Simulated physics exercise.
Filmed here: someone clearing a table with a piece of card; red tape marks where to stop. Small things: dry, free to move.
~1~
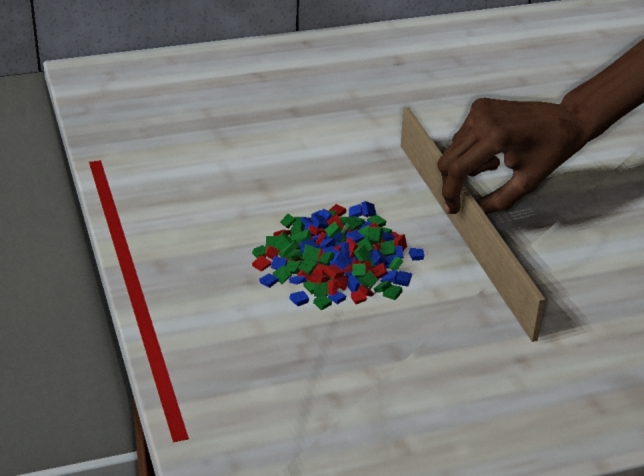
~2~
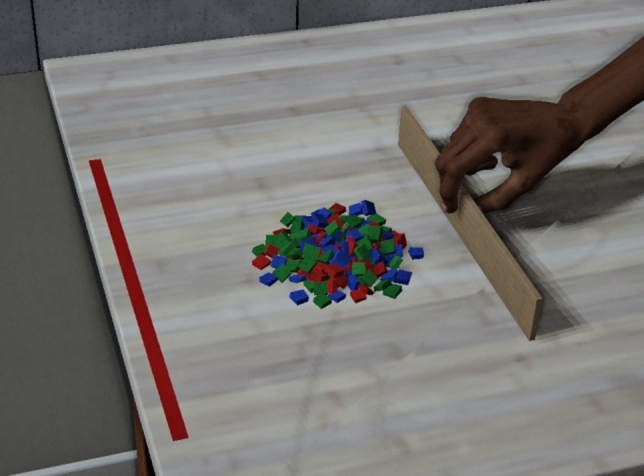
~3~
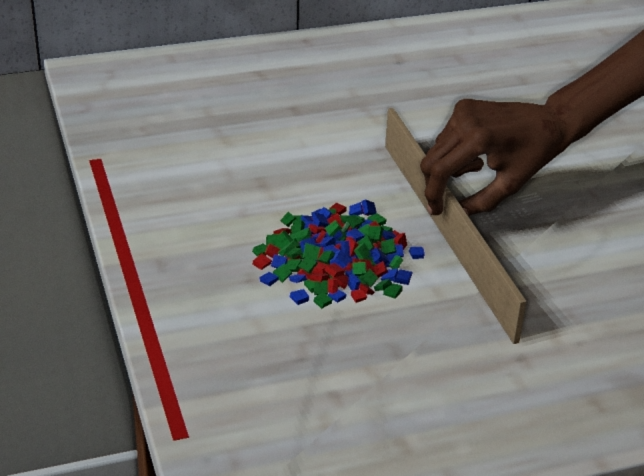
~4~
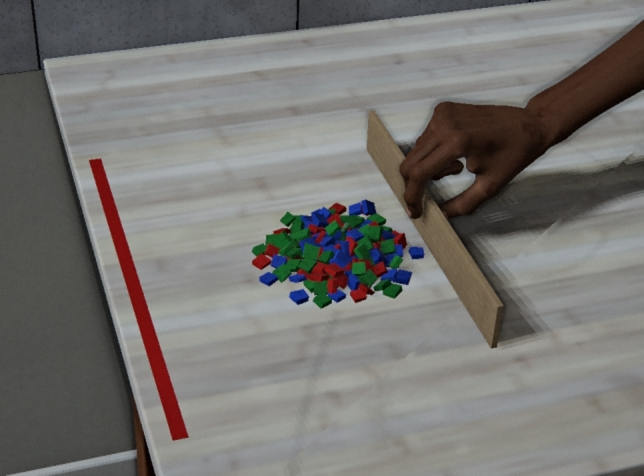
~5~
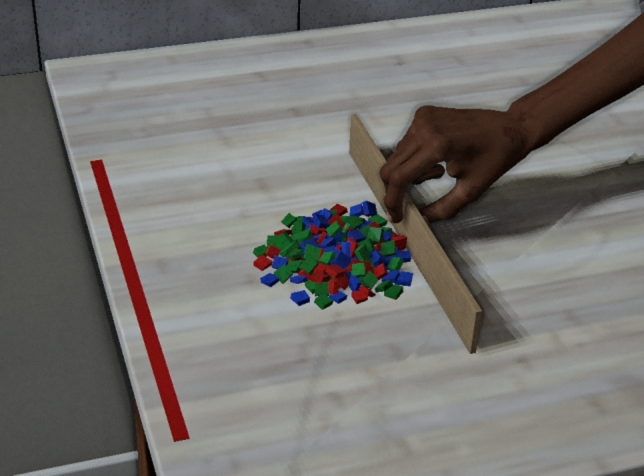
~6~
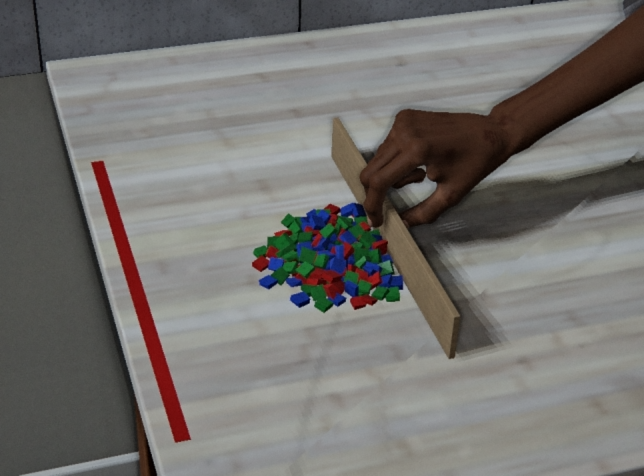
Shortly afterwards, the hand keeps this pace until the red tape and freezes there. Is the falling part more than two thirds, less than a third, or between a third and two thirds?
It is more than two thirds.
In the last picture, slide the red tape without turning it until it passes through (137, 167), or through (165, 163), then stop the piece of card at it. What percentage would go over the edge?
Note: Case one 40 in a hundred; case two 10 in a hundred.
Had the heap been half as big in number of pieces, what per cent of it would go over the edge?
I'd say close to 90 per cent.
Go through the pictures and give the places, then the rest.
In the first frame, piece of card (528, 304), at rest; red tape (98, 172), right by the edge; edge at (108, 293); the heap (341, 249), mosaic tiles.
In the second frame, piece of card (526, 304).
In the third frame, piece of card (510, 306); the heap (341, 247).
In the fourth frame, piece of card (488, 311).
In the fifth frame, piece of card (467, 316); the heap (342, 248), just a few pushed along.
In the sixth frame, piece of card (445, 321); red tape (100, 172); edge at (111, 294); the heap (333, 251), roughly half pushed along.
Just after the last frame, piece of card still moving, near (257, 227); heap all on the table, its front near (147, 277).
A moment on, piece of card stopped at the red tape; heap the larger part over the edge.
When it is over, piece of card stopped at the red tape; heap the larger part over the edge.
